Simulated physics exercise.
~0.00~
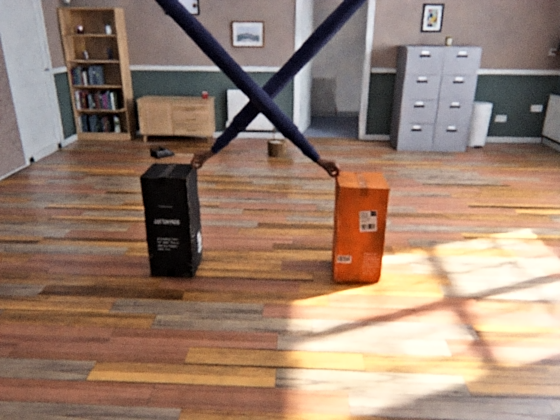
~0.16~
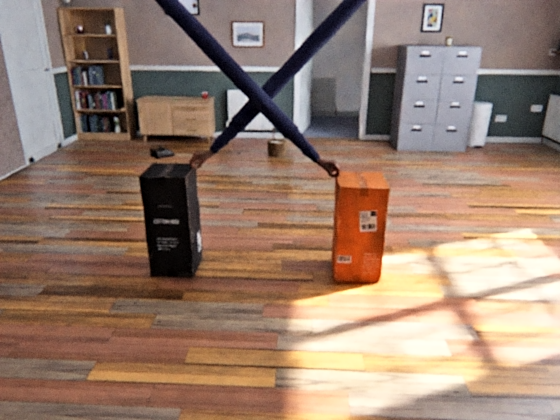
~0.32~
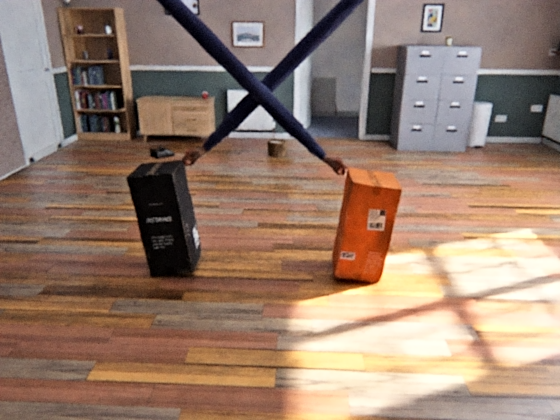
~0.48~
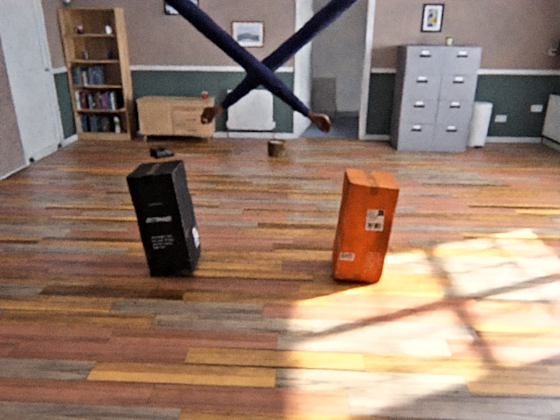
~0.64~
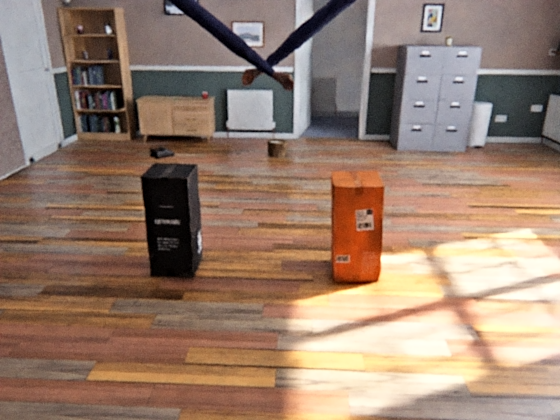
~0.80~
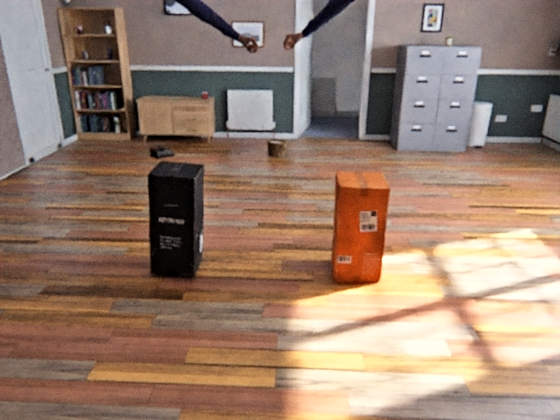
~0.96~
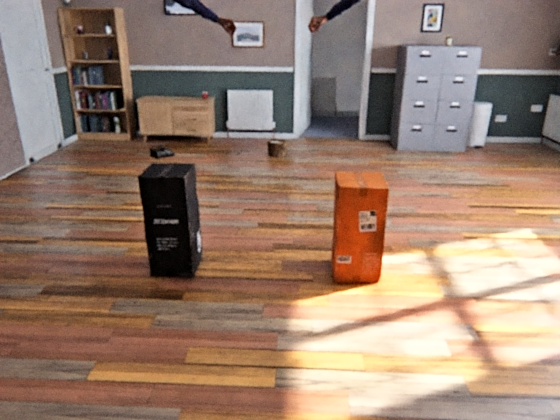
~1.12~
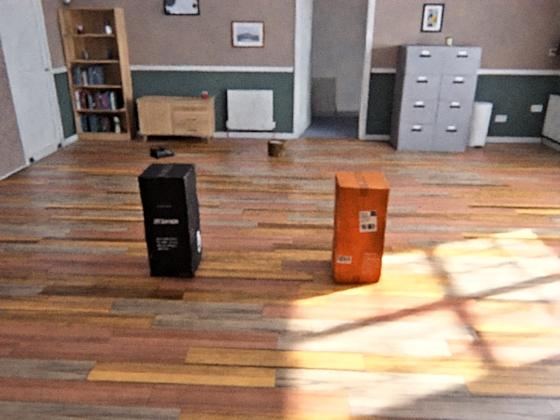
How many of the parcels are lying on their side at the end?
None of them are. Both the black parcel and the orange parcel end up standing upright.
